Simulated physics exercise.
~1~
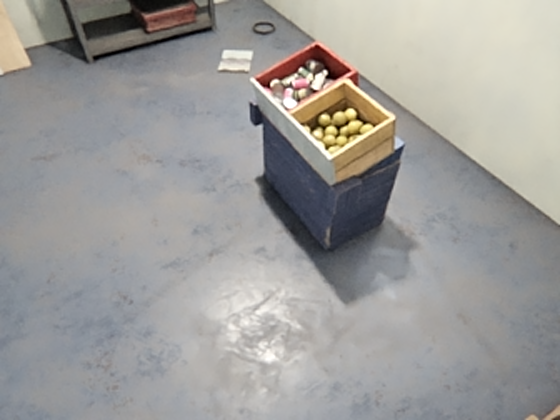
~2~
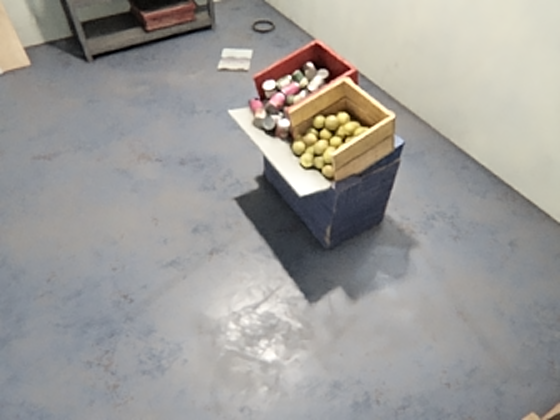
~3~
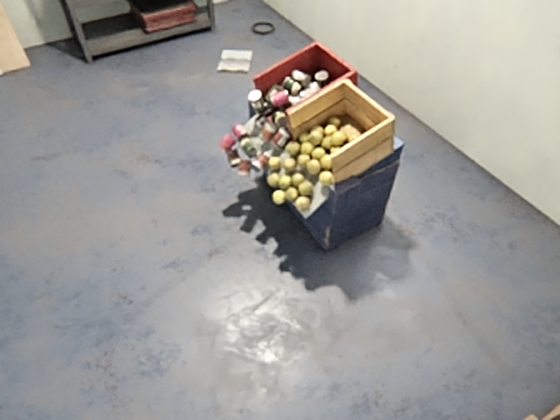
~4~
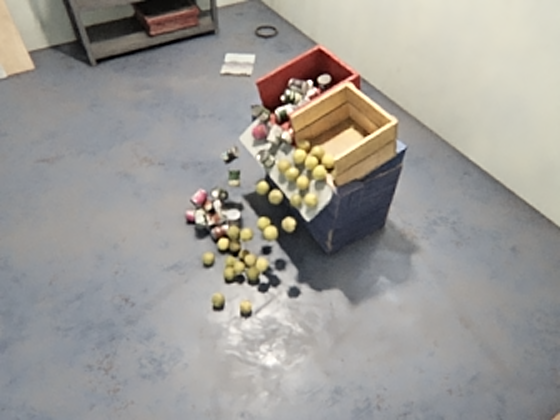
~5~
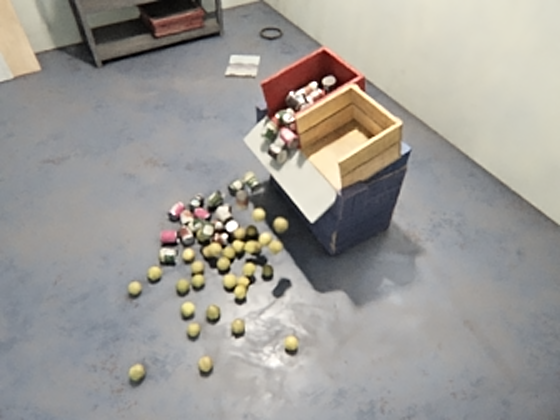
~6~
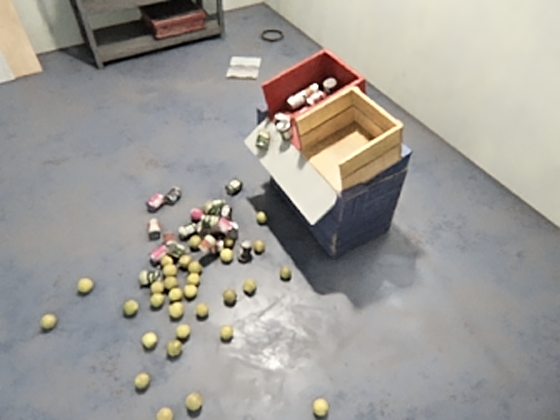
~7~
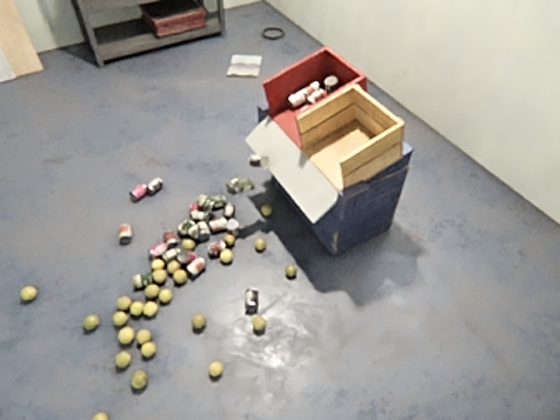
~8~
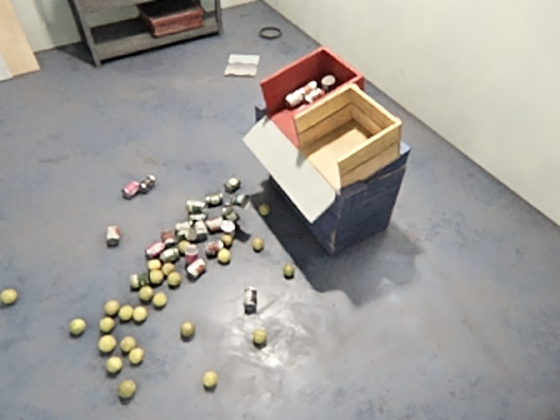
Wooden and red bins spilling yellow apples and small tins over a lowering flap, leaving the wooden one empty, some tins inside.
